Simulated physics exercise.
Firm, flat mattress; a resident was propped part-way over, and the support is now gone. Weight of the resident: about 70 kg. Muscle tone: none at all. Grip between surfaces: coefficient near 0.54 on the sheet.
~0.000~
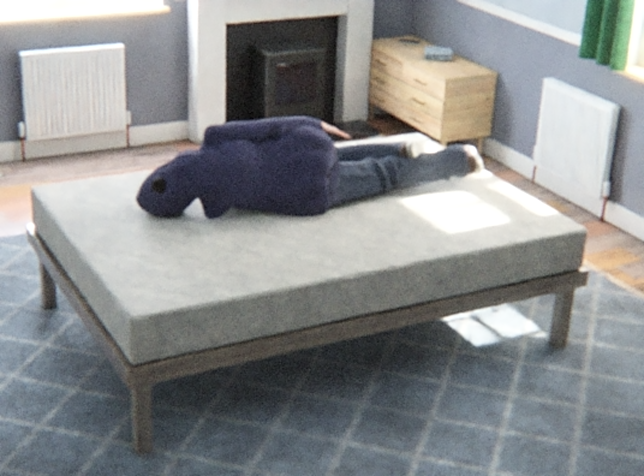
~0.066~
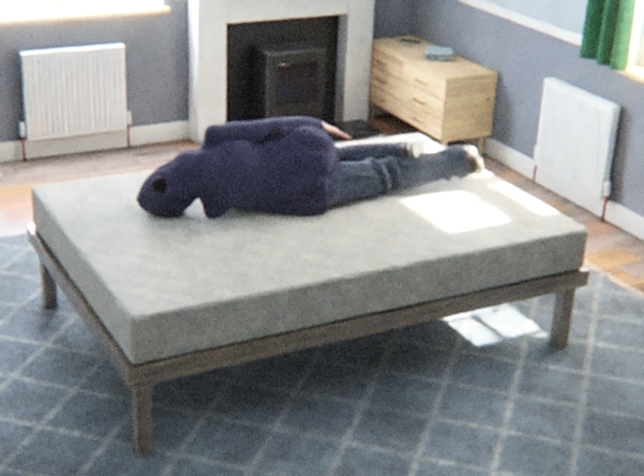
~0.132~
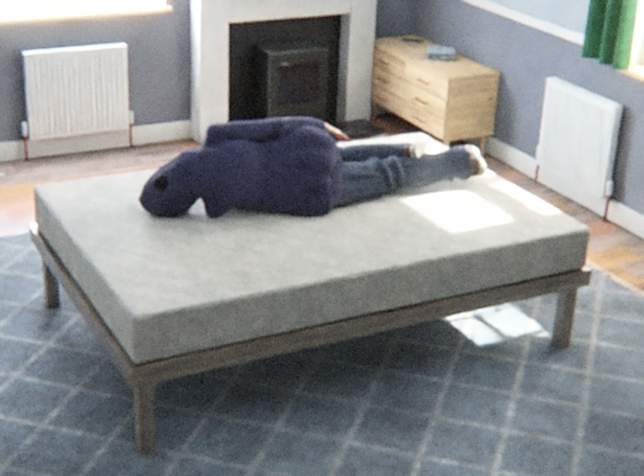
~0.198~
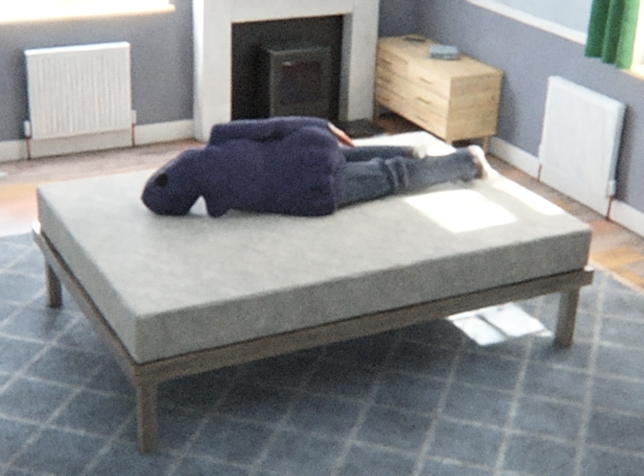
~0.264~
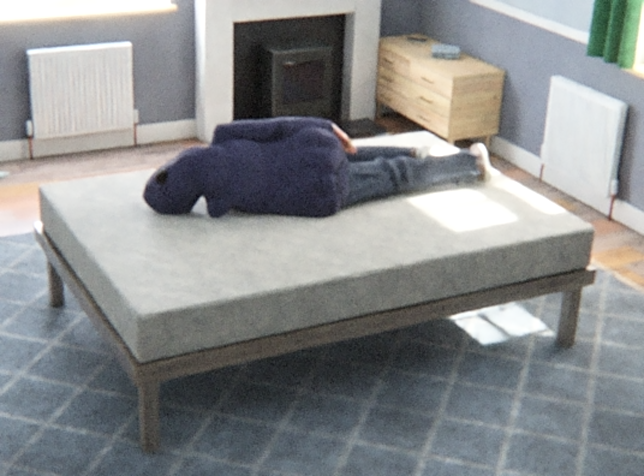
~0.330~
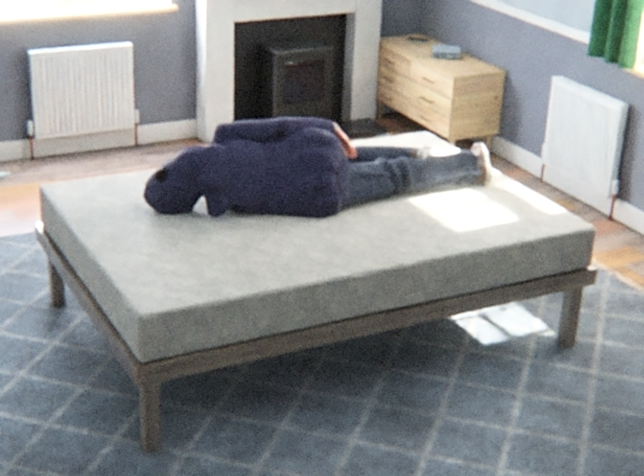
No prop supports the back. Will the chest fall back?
No - the chest is going to lean toward the stomach.
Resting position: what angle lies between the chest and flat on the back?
Around 150 degrees from flat on the back.
After 0.54 s the chest is turned 120° from lying flat on the back, near (224, 172) in the last picture's view.
After 0.94 s the chest is turned 135° from lying flat on the back, near (224, 171) in the last picture's view.
After 1.54 s the chest is turned 150° from lying flat on the back, near (224, 173) in the last picture's view.
When all is still (2.5 s), chest rolls forwards.
